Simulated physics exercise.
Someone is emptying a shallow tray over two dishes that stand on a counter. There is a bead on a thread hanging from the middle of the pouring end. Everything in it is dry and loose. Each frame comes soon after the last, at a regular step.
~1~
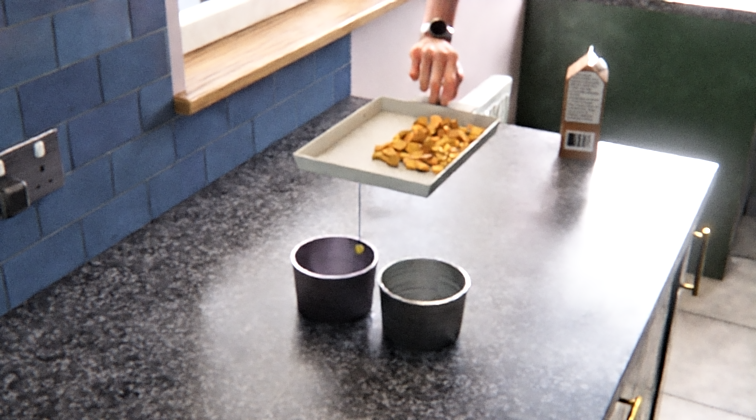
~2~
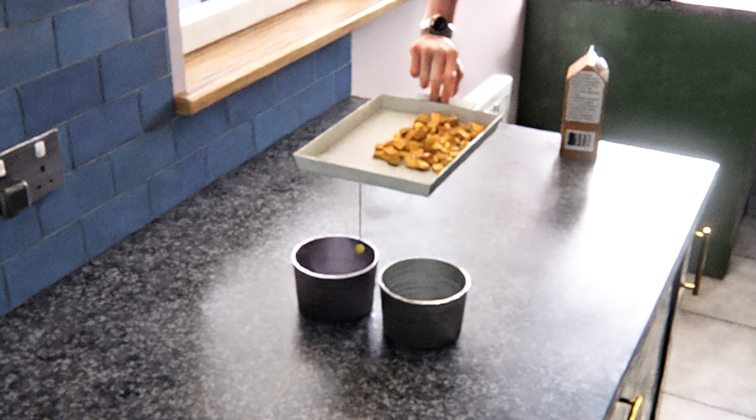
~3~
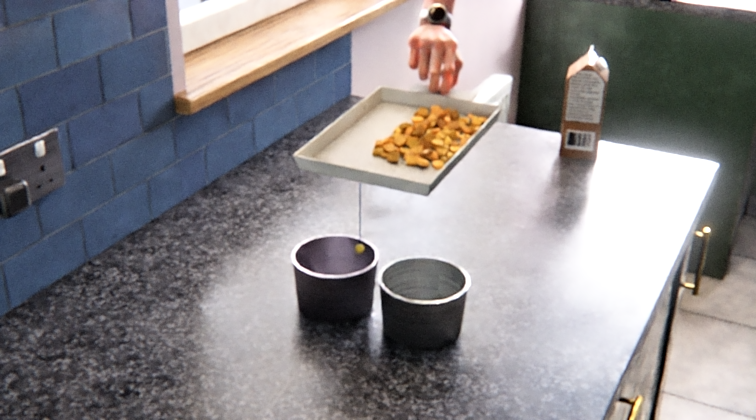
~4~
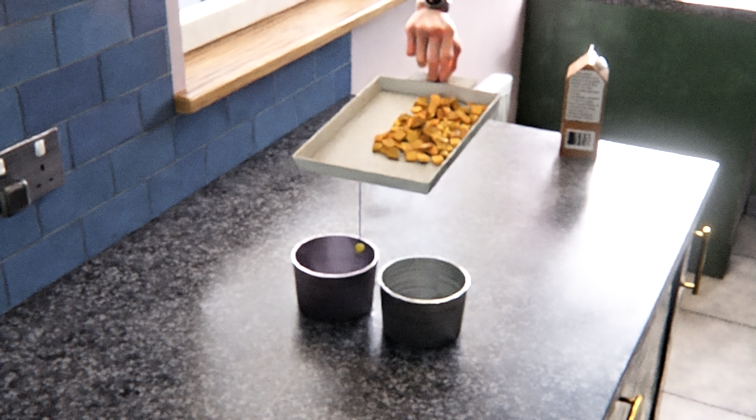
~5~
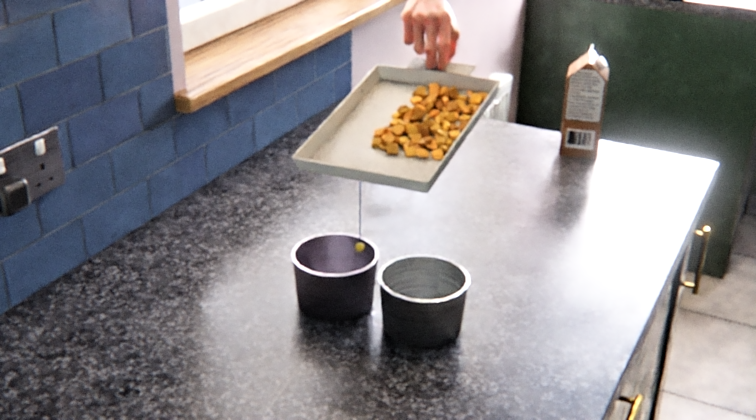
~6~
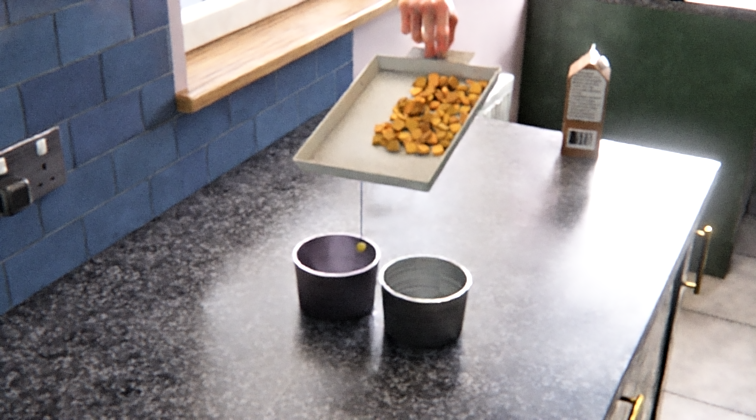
On a dark speckled counter beside blue wall tiles, a hand holds a shallow pale tray of golden-brown pieces above two dark round dishes, a small bead hanging below its near edge. The hand gradually raises the far end, steepening the tray, while the pieces shift little and the dishes stay put.
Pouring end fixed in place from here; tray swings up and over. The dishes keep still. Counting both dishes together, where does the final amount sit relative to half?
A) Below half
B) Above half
Answer: A.
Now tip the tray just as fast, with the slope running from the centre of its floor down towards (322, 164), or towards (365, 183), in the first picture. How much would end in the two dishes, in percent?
I'd put it at some 50 % and then some 40 %.
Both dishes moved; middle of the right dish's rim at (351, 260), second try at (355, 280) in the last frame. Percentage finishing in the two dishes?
Close to 40 in a hundred first, close to 80 in a hundred second.
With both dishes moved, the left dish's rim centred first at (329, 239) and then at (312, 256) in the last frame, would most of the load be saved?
The first try: The smaller part. The second: More than half.
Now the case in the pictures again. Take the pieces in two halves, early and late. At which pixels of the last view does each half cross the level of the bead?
Around (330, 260) and then (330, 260).
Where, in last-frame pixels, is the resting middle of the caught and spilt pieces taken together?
Close to (321, 321) in the last picture.
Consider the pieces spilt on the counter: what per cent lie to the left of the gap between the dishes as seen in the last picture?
It comes out at roughly 90 percent.
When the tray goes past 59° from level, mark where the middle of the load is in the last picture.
I'd mark the middle close to (360, 161).
Soon after the last picture, tray tipped steeply; all on the tray.
A little later, tray tipped right over; about half on the tray; a stray few in the right dish; a small part in the left dish; about a third outside both; a stray few in the air.
Later still, tray tipped past a quarter turn; a stray few in the right dish; about a third in the left dish; about two thirds outside both.
At rest, tray tipped past a quarter turn; a stray few in the right dish; about a third in the left dish; about two thirds outside both.
